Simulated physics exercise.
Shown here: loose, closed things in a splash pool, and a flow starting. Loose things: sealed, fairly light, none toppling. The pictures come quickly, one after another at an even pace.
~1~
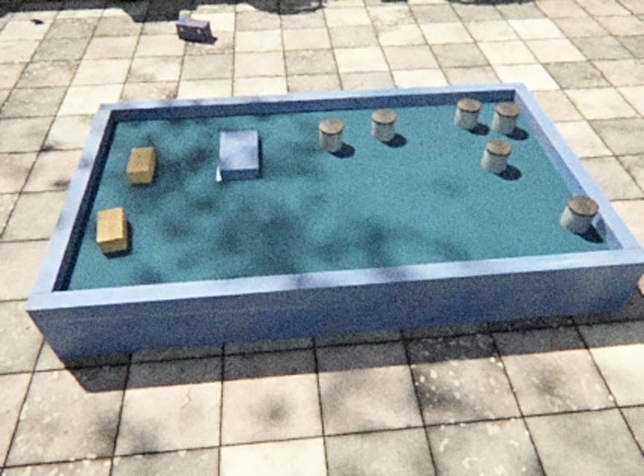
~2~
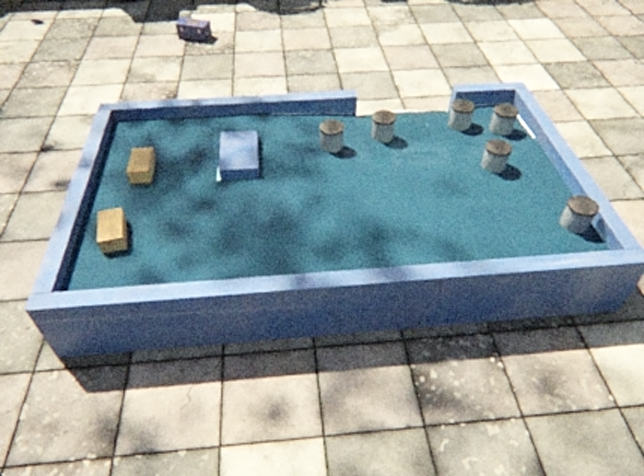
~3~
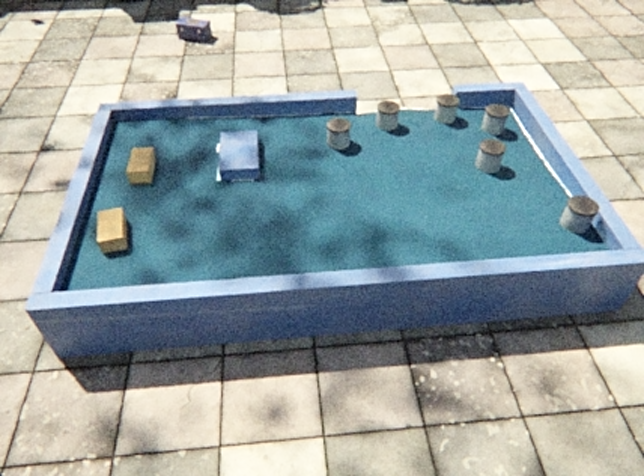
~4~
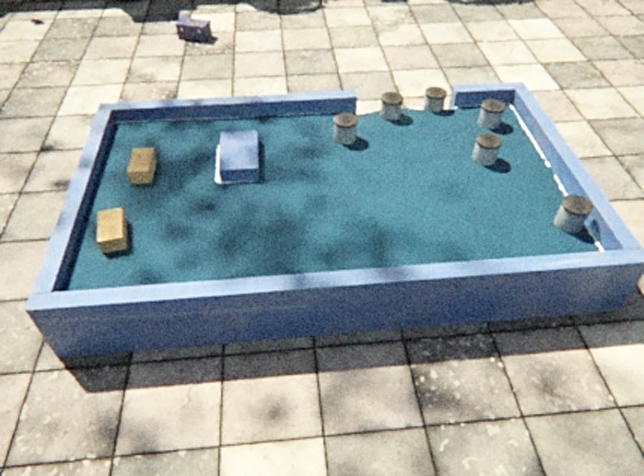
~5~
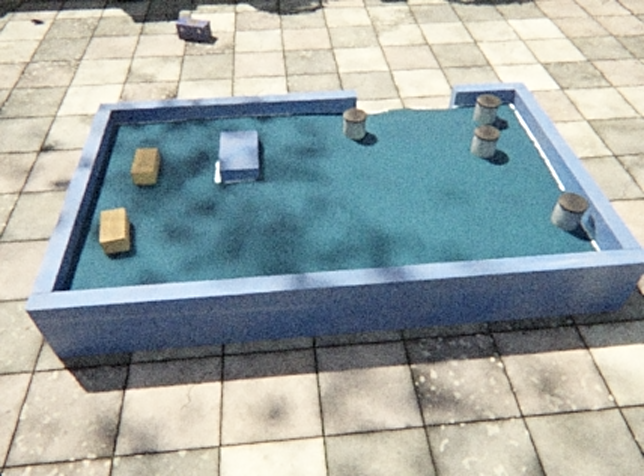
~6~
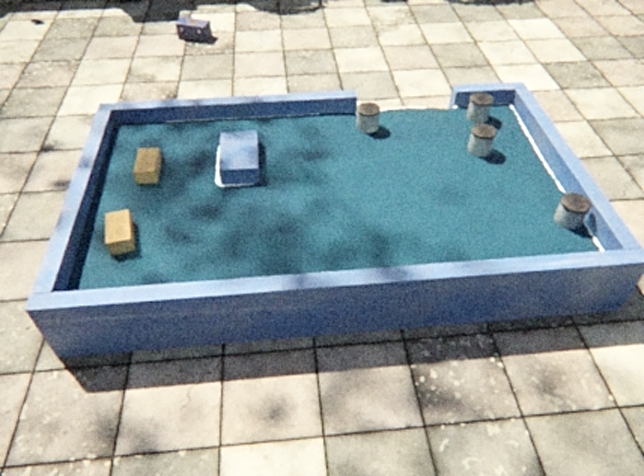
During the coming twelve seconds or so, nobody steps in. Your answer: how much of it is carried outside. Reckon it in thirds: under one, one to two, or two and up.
A third to two thirds.
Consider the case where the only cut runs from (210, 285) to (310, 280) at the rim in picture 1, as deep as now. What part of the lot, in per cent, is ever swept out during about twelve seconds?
0 per cent.
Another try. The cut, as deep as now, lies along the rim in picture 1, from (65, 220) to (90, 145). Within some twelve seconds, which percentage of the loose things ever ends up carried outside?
It works out at some 20 per cent of the things.
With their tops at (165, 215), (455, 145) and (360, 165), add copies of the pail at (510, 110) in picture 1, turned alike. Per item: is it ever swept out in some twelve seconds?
Result list, first to last: Does not leave, leaves, leaves.
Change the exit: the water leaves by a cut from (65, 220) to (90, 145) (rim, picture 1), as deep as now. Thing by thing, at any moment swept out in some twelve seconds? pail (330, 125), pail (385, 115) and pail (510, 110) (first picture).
Remains, remains, remains.
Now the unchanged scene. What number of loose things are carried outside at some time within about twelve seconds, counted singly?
By my reckoning the answer is 5.
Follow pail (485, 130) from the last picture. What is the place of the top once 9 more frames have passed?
Somewhere about pixel (432, 99).
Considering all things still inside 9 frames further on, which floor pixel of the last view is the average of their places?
Around (326, 209).
A moment on, 2 of 8 are out; 6 afloat.
Next, 4 of 8 are out; 4 afloat.
Later, 5 of 8 are out; 3 afloat.
In the end, 5 of 8 are out; 3 afloat.
